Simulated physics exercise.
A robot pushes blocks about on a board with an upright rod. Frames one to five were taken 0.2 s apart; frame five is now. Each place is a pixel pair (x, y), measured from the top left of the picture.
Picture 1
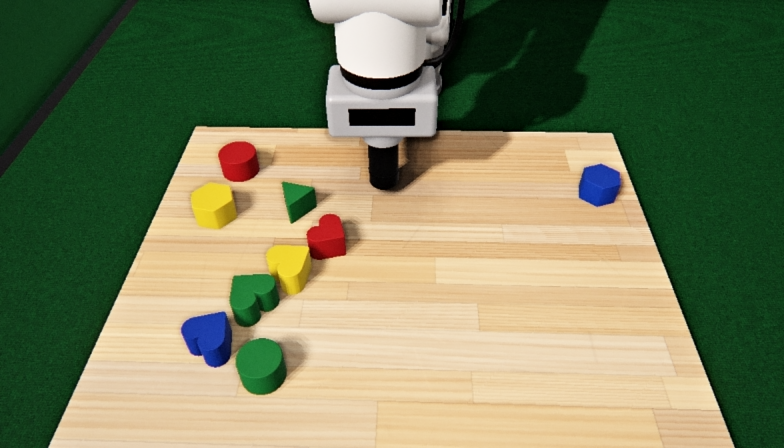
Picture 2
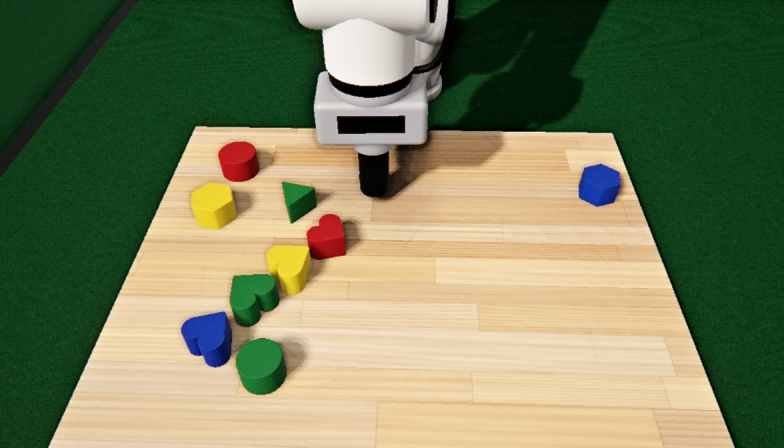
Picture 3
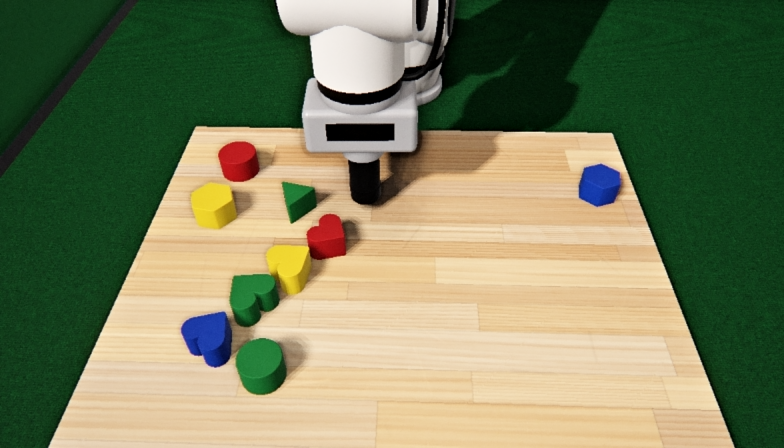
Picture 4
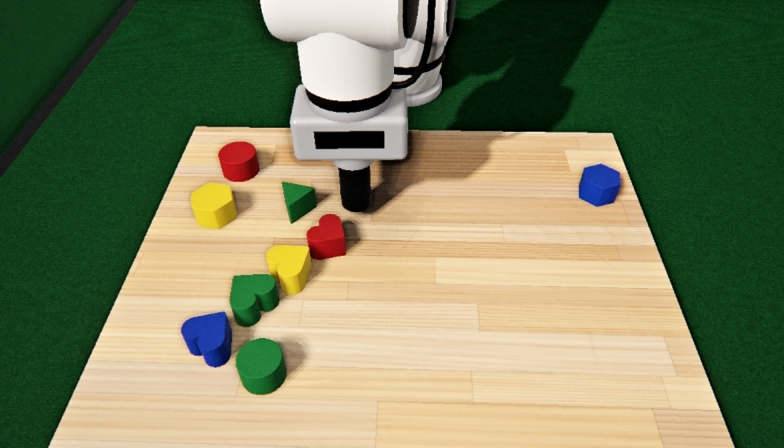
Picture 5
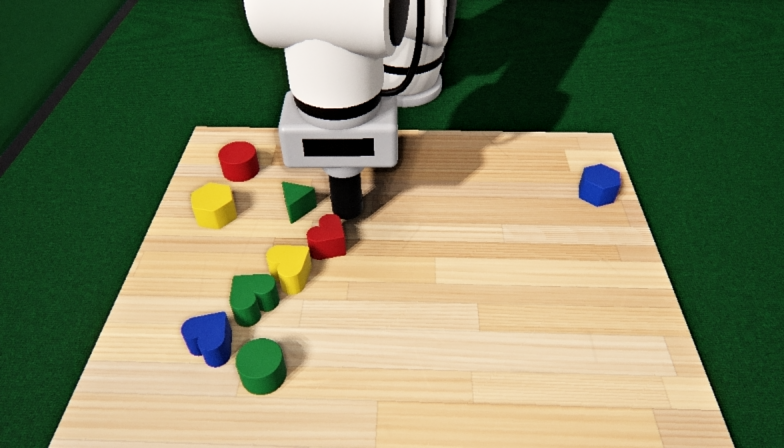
The clip opens on a robot arm holding a dark upright rod over a wooden board with scattered red, yellow, green and blue blocks. The rod moves steadily left and toward the viewer, ending close beside the red heart and green triangle, while all the blocks stay still.
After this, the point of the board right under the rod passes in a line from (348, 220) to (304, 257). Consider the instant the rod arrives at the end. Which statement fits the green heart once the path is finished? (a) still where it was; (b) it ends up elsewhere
Answer: B.
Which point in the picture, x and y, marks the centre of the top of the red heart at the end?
Around (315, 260).
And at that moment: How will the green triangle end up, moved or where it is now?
The push misses it.
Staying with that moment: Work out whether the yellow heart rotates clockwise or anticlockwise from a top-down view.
It twists with the clock when seen from above.
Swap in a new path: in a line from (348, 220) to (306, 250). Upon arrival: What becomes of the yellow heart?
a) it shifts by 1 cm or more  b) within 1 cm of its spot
a: It shifts by 1 cm or more.
What follows on the original path. Halfway along, rod (325, 229); green heart (244, 291); yellow heart (287, 267), turned 35° clockwise; red heart (319, 247), turned 35° anticlockwise.
At the end, rod (302, 247); blue heart (201, 332), turned 15° anticlockwise; green heart (237, 295), turned 15° clockwise; yellow heart (288, 285), turned 60° clockwise; green triangle still; red heart (315, 260), turned 95° anticlockwise.
